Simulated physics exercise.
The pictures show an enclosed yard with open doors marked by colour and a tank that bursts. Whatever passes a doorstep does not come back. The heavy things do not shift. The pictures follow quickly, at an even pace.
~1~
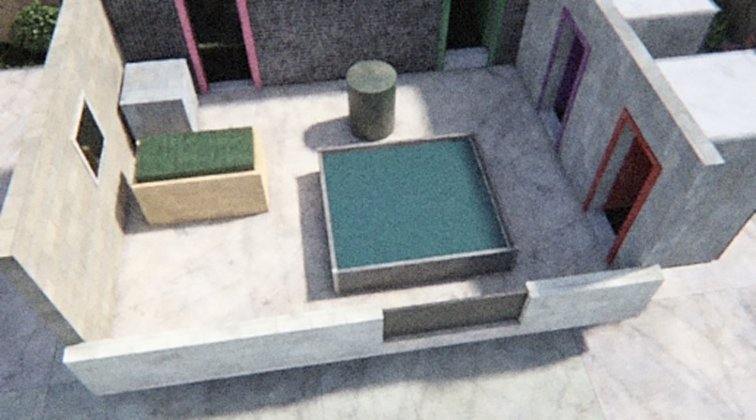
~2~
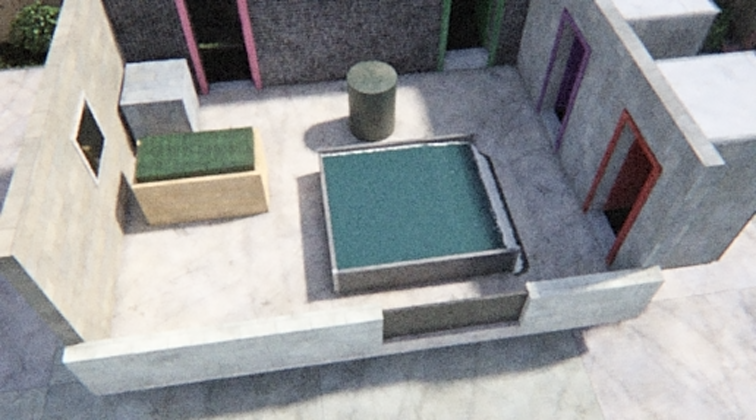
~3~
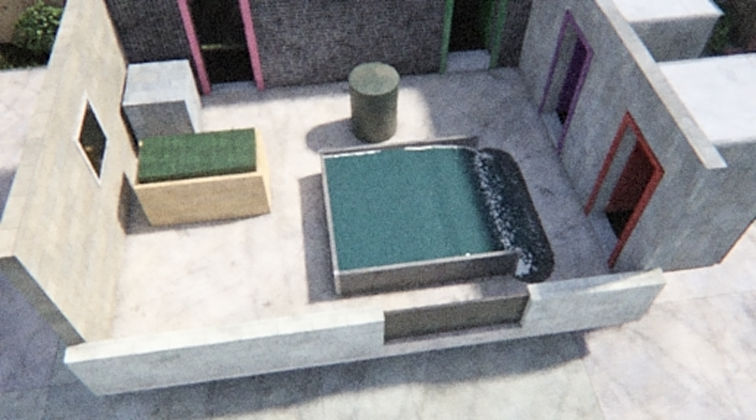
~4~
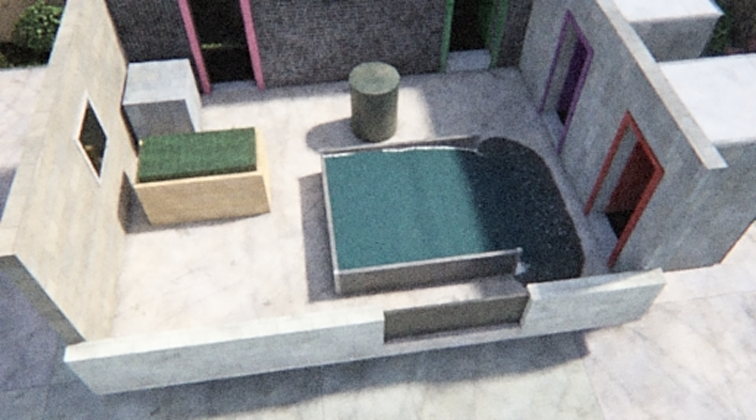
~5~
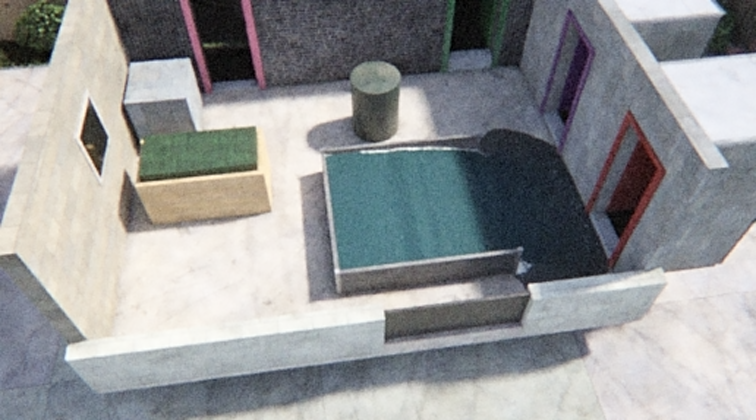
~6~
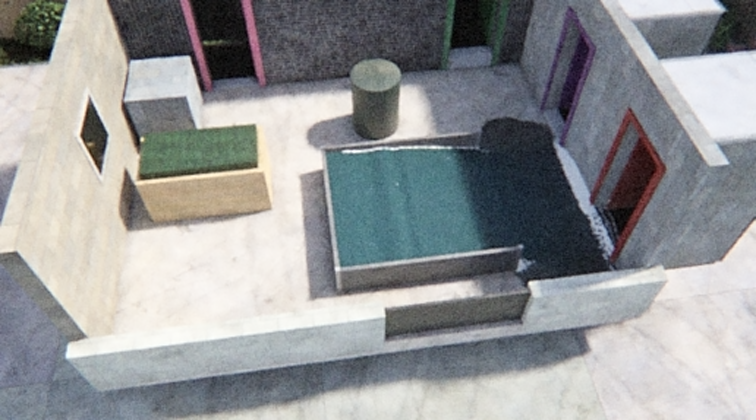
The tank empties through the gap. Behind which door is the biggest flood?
It is the red one.
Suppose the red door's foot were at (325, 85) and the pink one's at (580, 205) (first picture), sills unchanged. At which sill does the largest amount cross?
That is the pink door.
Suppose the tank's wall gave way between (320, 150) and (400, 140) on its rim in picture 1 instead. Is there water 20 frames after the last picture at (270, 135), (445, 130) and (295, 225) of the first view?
One after the other: Covered, covered, clear.
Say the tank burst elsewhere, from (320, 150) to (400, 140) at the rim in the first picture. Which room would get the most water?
Most goes in at the pink-painted one.
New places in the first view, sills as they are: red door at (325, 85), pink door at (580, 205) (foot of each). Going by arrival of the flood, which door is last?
That is the red-painted one.
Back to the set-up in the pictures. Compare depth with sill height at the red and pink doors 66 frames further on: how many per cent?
In turn 70 and 190 per cent.
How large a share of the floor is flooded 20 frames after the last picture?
Near 40 in a hundred.
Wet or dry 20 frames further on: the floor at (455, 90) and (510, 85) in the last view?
In that order: Under water, under water.
A moment on, water covers 20 % of the floor; purple door a trickle in, red door some in, green door not reached, pink door not reached.
Next, water covers 25 % of the floor; purple door some in, red door a lot in, green door not reached, pink door not reached.
Then, water covers 40 % of the floor; purple door some in, red door a lot in, green door wet at the sill, nothing in, pink door not reached.
Later, water covers 80 % of the floor; purple door some in, red door a lot in, green door wet at the sill, nothing in, pink door wet at the sill, nothing in.
In the end, water covers 100 % of the floor; purple door some in, red door a lot in, green door wet at the sill, nothing in, pink door a trickle in; the red door has let in the most.
